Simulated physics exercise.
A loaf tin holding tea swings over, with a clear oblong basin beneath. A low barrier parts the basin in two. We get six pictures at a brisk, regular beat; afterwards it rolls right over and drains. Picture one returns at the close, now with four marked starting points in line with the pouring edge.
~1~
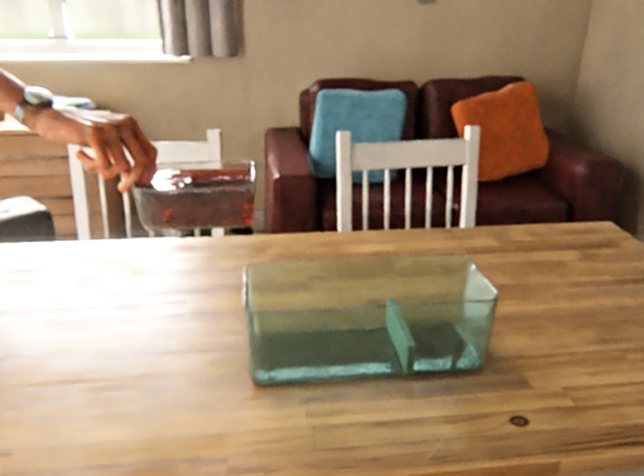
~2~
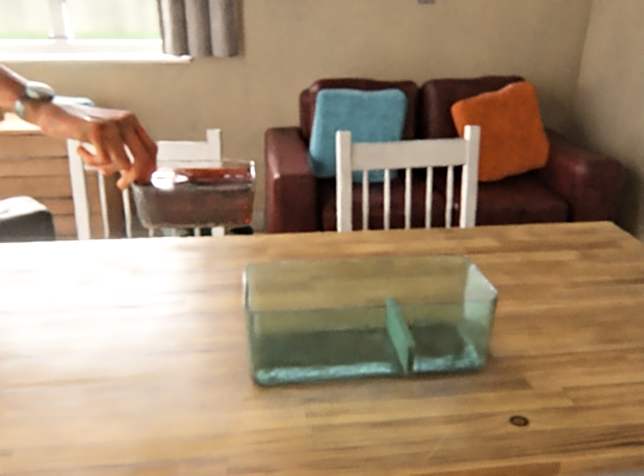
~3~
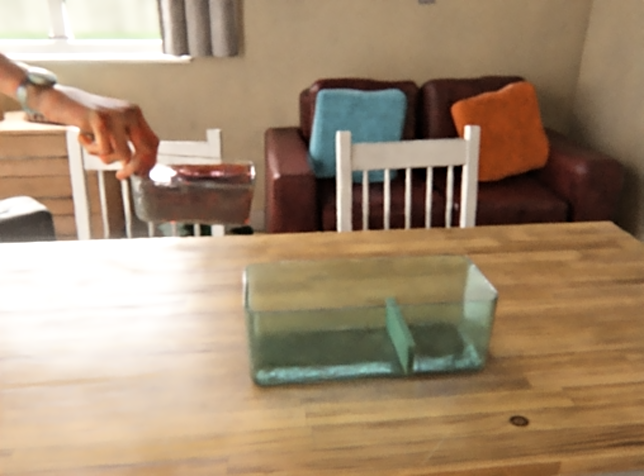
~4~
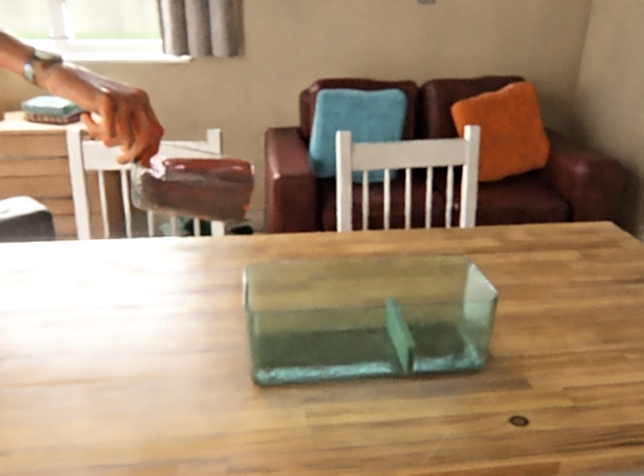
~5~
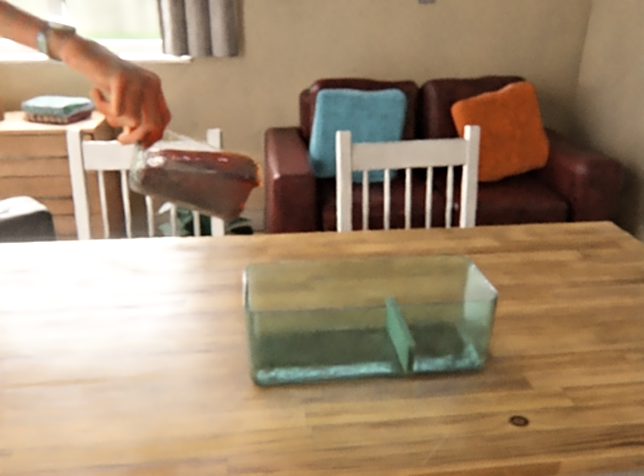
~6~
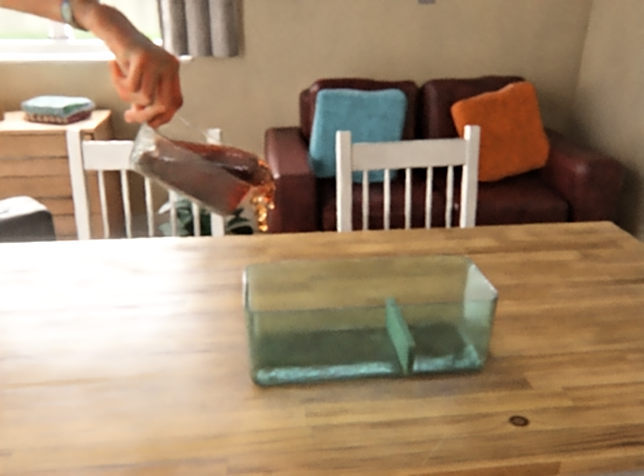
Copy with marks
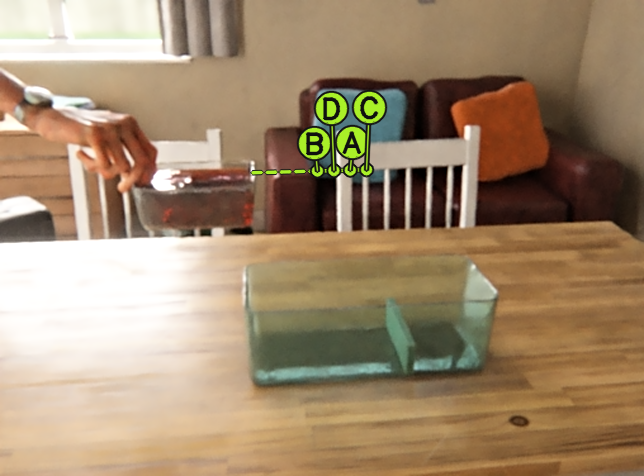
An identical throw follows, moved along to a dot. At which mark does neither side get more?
It is B.
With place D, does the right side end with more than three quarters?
No.
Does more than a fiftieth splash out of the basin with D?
Yes, it does.
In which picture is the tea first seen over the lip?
In picture 5.
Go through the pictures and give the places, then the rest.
In the first frame, upright, lip at (253, 172); basin from (250, 381) to (484, 366); top of the wall at (400, 319); nothing has left yet.
In the second frame, upright, lip at (253, 172); nothing has left yet.
In the third frame, tipped about 6°, lip at (253, 172); nothing has left yet.
In the fourth frame, tipped about 13°, lip at (253, 172); nothing has left yet.
In the fifth frame, tipped about 22°, lip at (253, 172); tea is over the lip, down to (257, 178).
In the sixth frame, tipped about 33°, lip at (253, 172); tea is over the lip, down to (261, 220).
In lime, A at (350, 170); B at (317, 171); C at (366, 169); D at (333, 170).
With A, about 19 % ends left of the wall and 73 % right of it; 8 % is lost outside.
With B, about 45 % ends left of the wall and 46 % right of it; 9 % is lost outside.
With C, about 14 % ends left of the wall and 78 % right of it; 8 % is lost outside.
With D, about 29 % ends left of the wall and 63 % right of it; 8 % is lost outside.
